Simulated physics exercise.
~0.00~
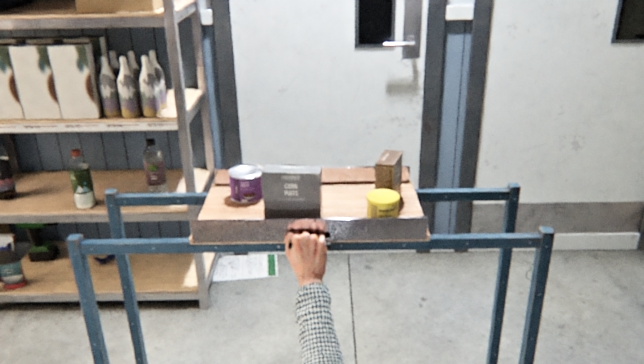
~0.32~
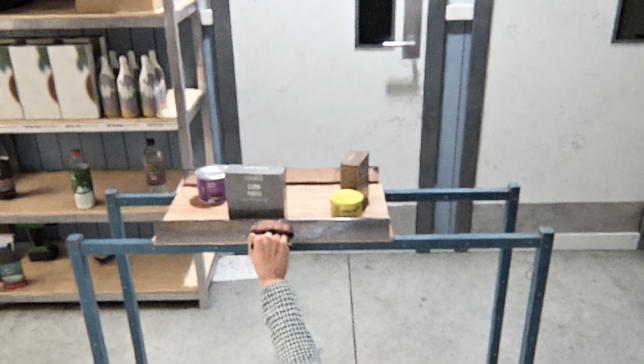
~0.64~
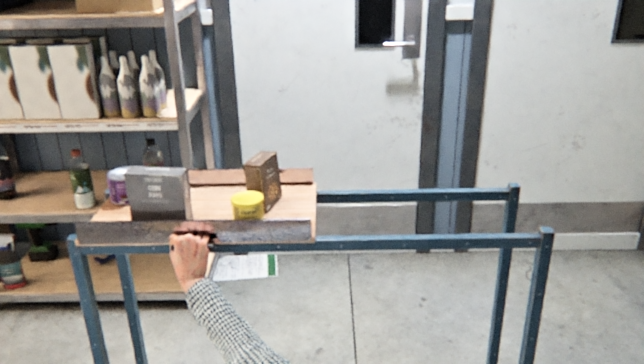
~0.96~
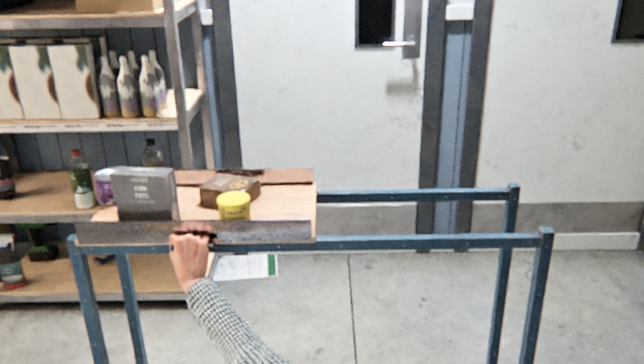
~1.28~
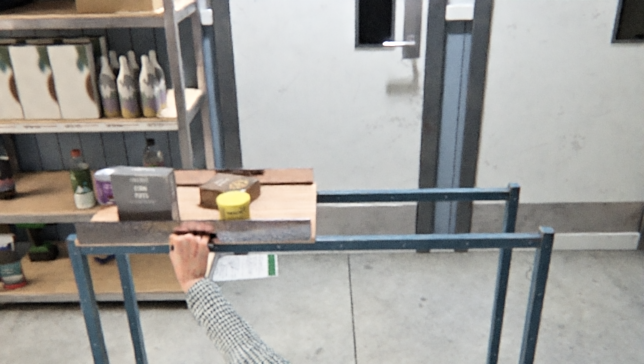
A sliding wooden tray on a blue metal frame holds a purple tub, a grey packet, an upright brown packet and a yellow tin, with shelves of bottles behind it. A hand grips the front edge and moves the tray left, carrying all four items along. The tray reaches the left end of the frame and stops. The items shift a little farther left, and the brown packet tips onto its side behind the yellow tin. Everything then stays still, with the grey packet upright, the brown packet lying on the tray and the hand still at the edge.
